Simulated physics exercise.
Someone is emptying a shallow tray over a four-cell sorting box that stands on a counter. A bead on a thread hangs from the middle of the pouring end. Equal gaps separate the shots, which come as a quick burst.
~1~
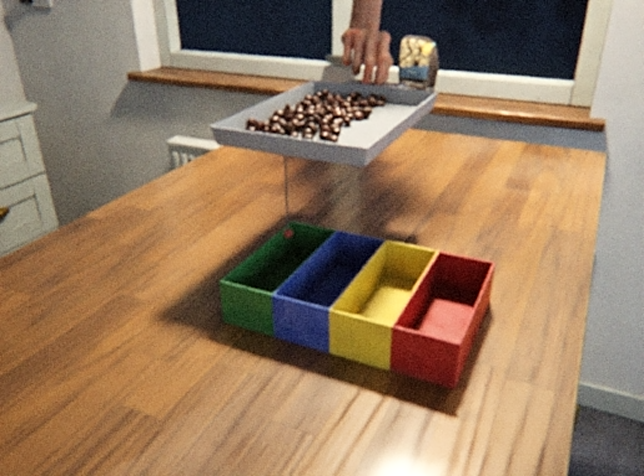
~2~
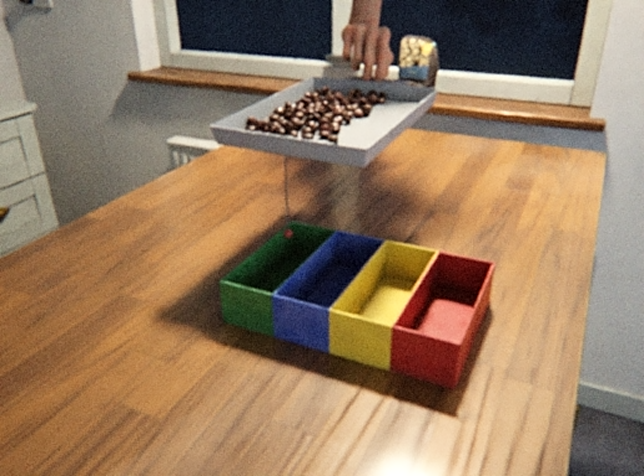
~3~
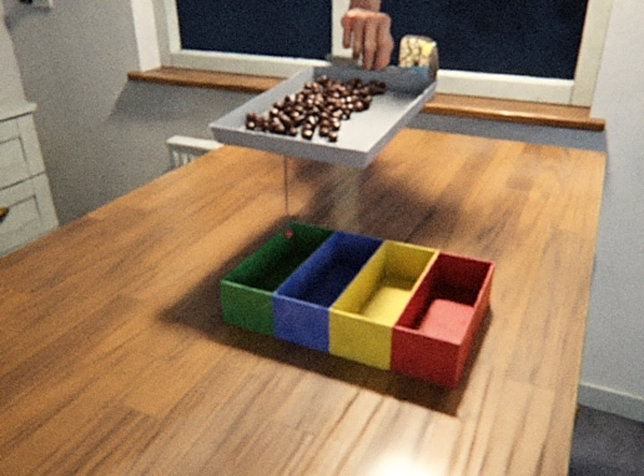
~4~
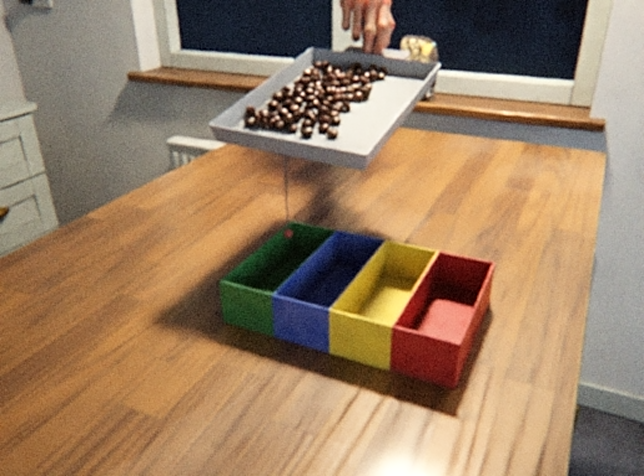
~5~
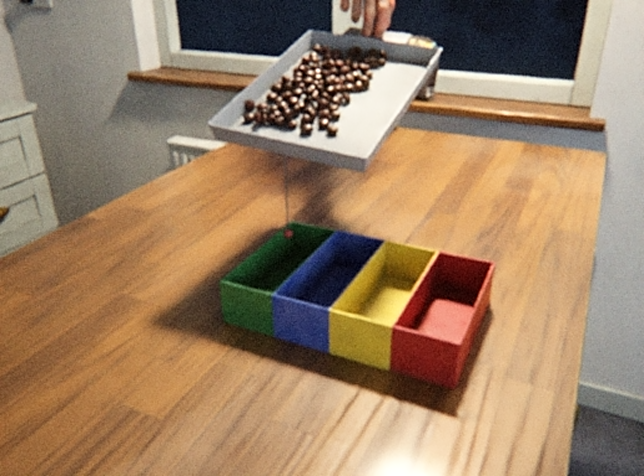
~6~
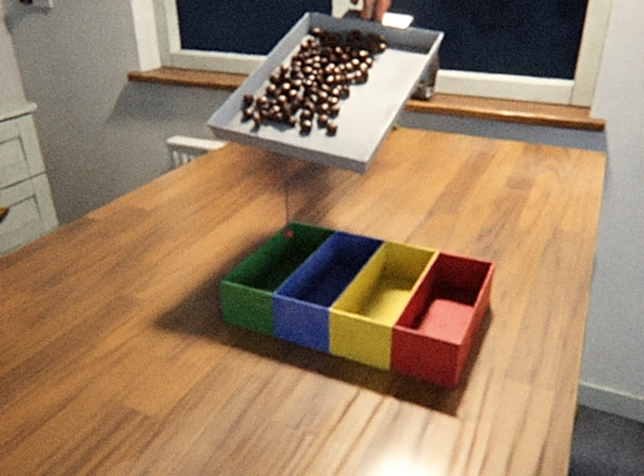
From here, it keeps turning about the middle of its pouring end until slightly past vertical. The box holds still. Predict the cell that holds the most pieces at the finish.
I predict the blue cell.
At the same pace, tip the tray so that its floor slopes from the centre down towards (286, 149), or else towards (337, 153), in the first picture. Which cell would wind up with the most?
Try 1 - that green cell. Try 2 - the blue cell.
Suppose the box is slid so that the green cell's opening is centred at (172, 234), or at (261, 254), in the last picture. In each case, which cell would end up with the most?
Run one gives the red one; run two gives the cell in blue.
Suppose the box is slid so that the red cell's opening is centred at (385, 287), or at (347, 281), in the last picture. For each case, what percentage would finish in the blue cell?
It works out to 30 percent and then 10 percent.
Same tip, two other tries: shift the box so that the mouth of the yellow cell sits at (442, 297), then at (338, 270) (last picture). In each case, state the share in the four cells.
First case: Some 60 %; second case: Some 100 %.
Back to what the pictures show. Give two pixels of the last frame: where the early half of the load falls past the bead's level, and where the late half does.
For the early half I get (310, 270), and for the late half (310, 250).
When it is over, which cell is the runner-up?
Green.
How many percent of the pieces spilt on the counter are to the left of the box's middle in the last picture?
Looks like close to 90 per cent of it.
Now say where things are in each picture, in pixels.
The first picture shows corners of the pouring end at (216, 125) and (364, 146), level; middle of the load at (321, 113), flat chocolate drops; bead on its thread at (288, 233); green cell at (247, 304); blue cell at (301, 319); yellow cell at (360, 335); red cell at (424, 353).
The second picture shows corners of the pouring end at (216, 125) and (364, 147), level; middle of the load at (321, 111).
The third picture shows corners of the pouring end at (215, 124) and (364, 148), tipped barely, lowest at the right corner; middle of the load at (321, 104).
The fourth picture shows corners of the pouring end at (214, 123) and (364, 151), tipped a little, lowest at the right corner; middle of the load at (321, 95).
The fifth picture shows corners of the pouring end at (213, 122) and (363, 154), tipped clearly, lowest at the right corner; middle of the load at (320, 85).
The sixth picture shows corners of the pouring end at (212, 122) and (363, 157), tipped clearly, lowest at the right corner; middle of the load at (319, 75); green cell at (247, 304); blue cell at (301, 319); yellow cell at (360, 335); red cell at (424, 353).
Soon after the last picture, tray tipped steeply; nearly all on the tray; a small part falling or outside the box.
A little later, tray tipped past a quarter turn; about a third on the tray; about a third in the blue cell; a small part in the green cell; a small part in the yellow cell; a small part falling or outside the box.
Later still, tray tipped past a quarter turn; about half in the blue cell; about a quarter in the green cell; a small part in the yellow cell; a small part falling or outside the box.
At rest, tray tipped past a quarter turn; about half in the blue cell; about a quarter in the green cell; a small part in the yellow cell; none in the red cell; a small part outside the box.
